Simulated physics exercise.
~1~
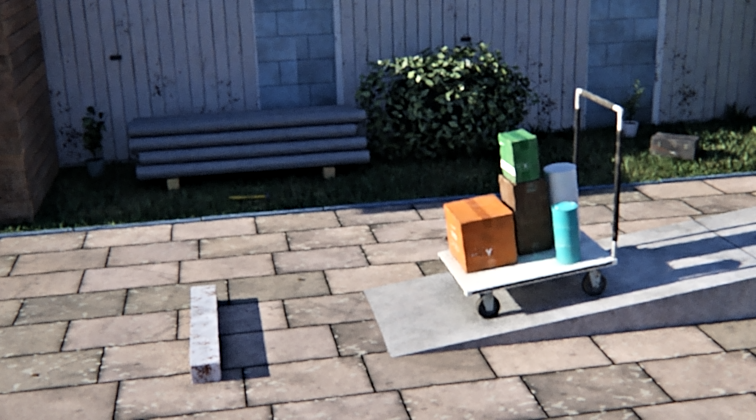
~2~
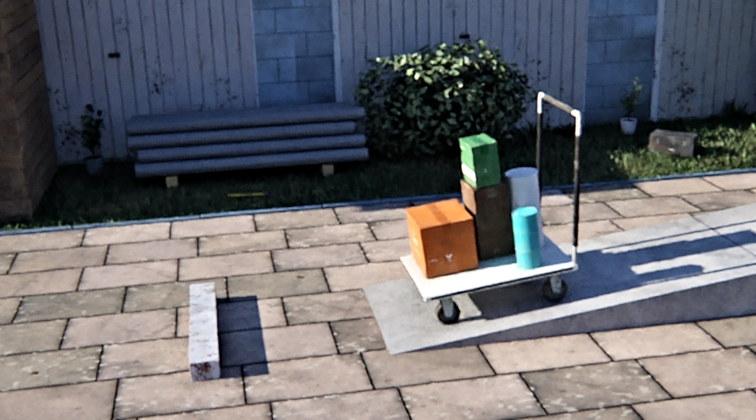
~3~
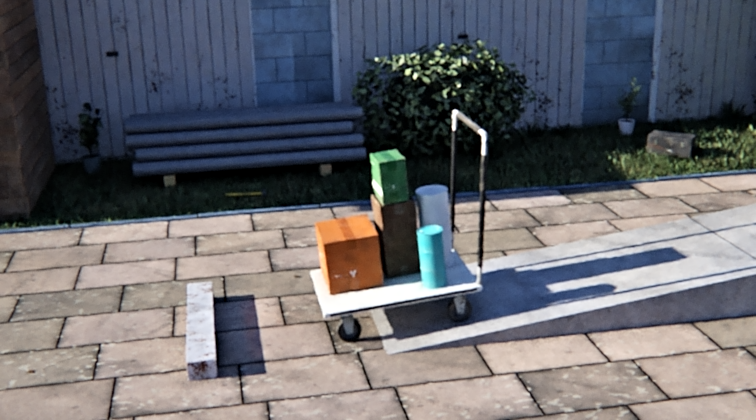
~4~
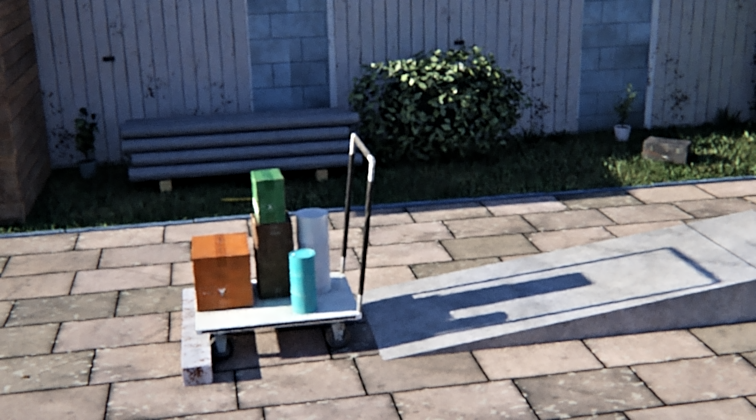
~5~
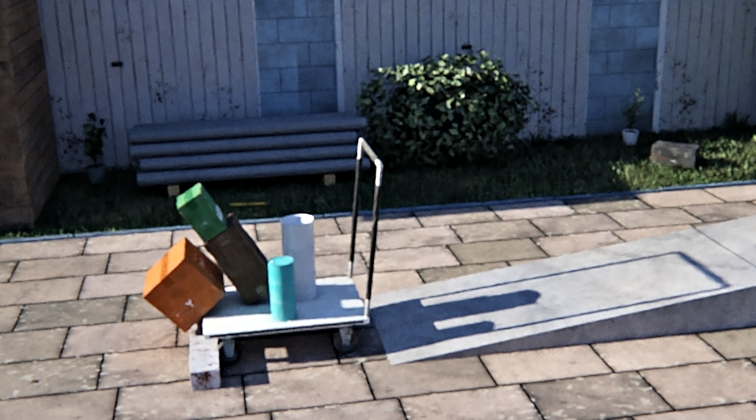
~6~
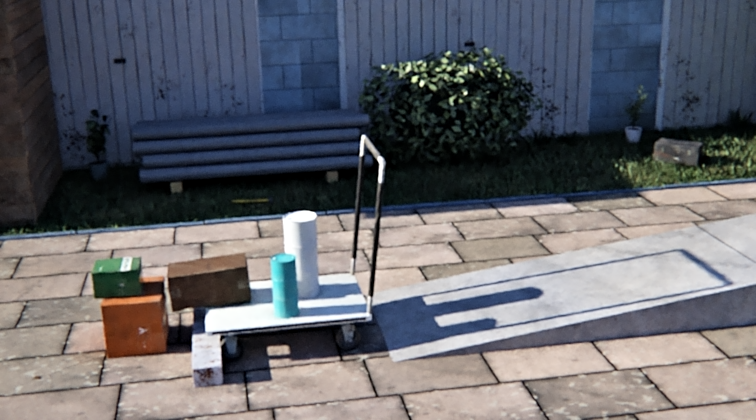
Loaded trolley rolling left down a ramp into a kerb, spilling orange and green boxes, toppling a brown box, both canisters staying upright aboard.
